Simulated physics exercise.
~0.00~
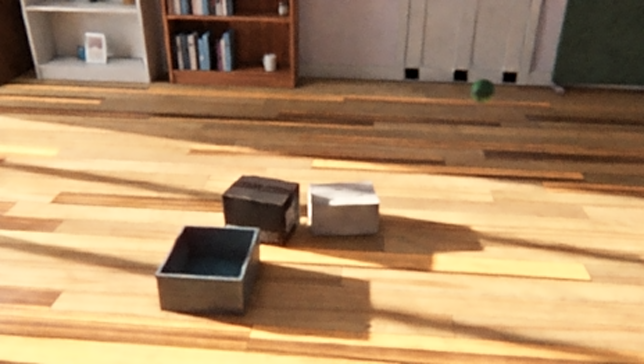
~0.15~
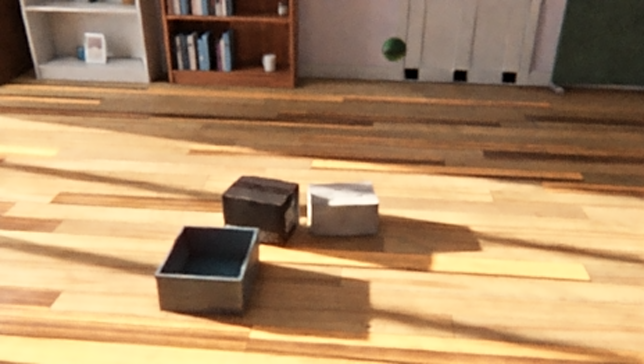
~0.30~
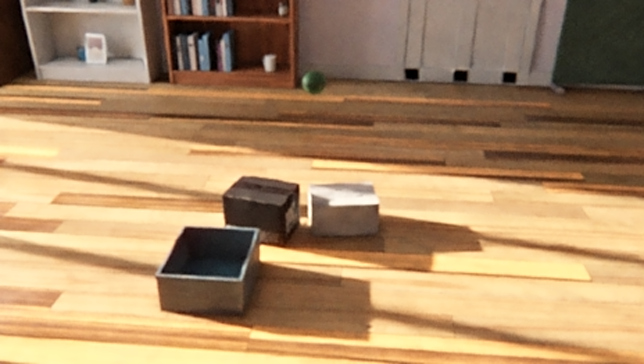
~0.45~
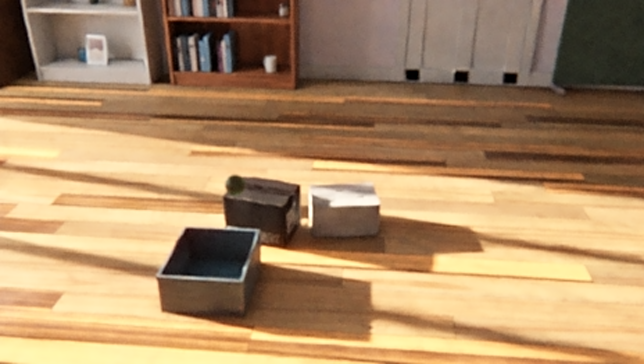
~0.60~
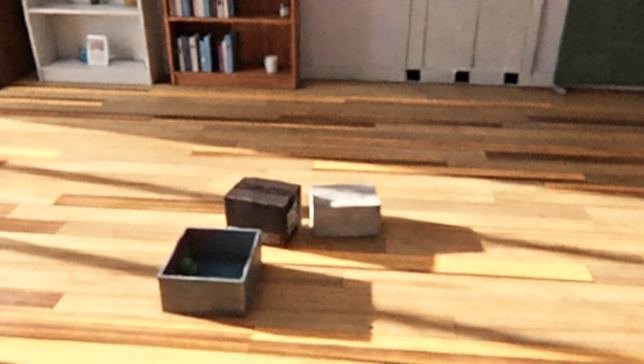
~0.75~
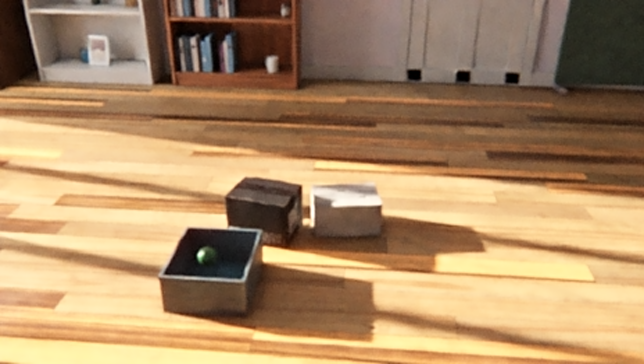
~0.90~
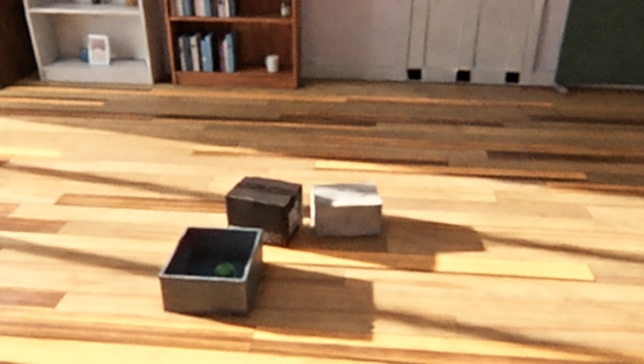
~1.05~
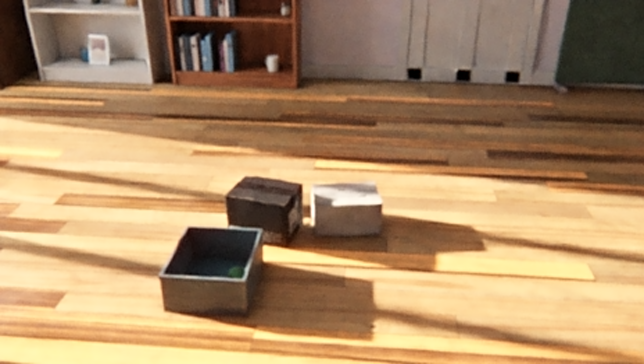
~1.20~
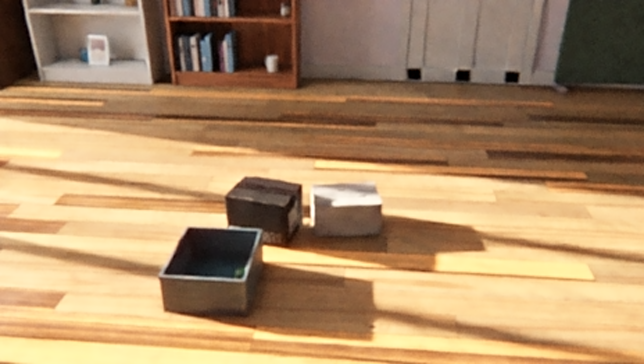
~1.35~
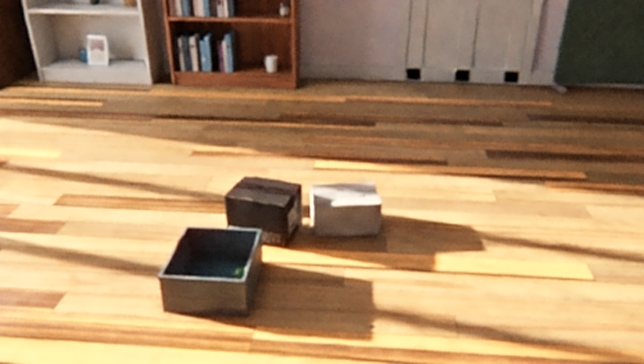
An open box catches a green ball that flies in from the right, bounces and stays inside.
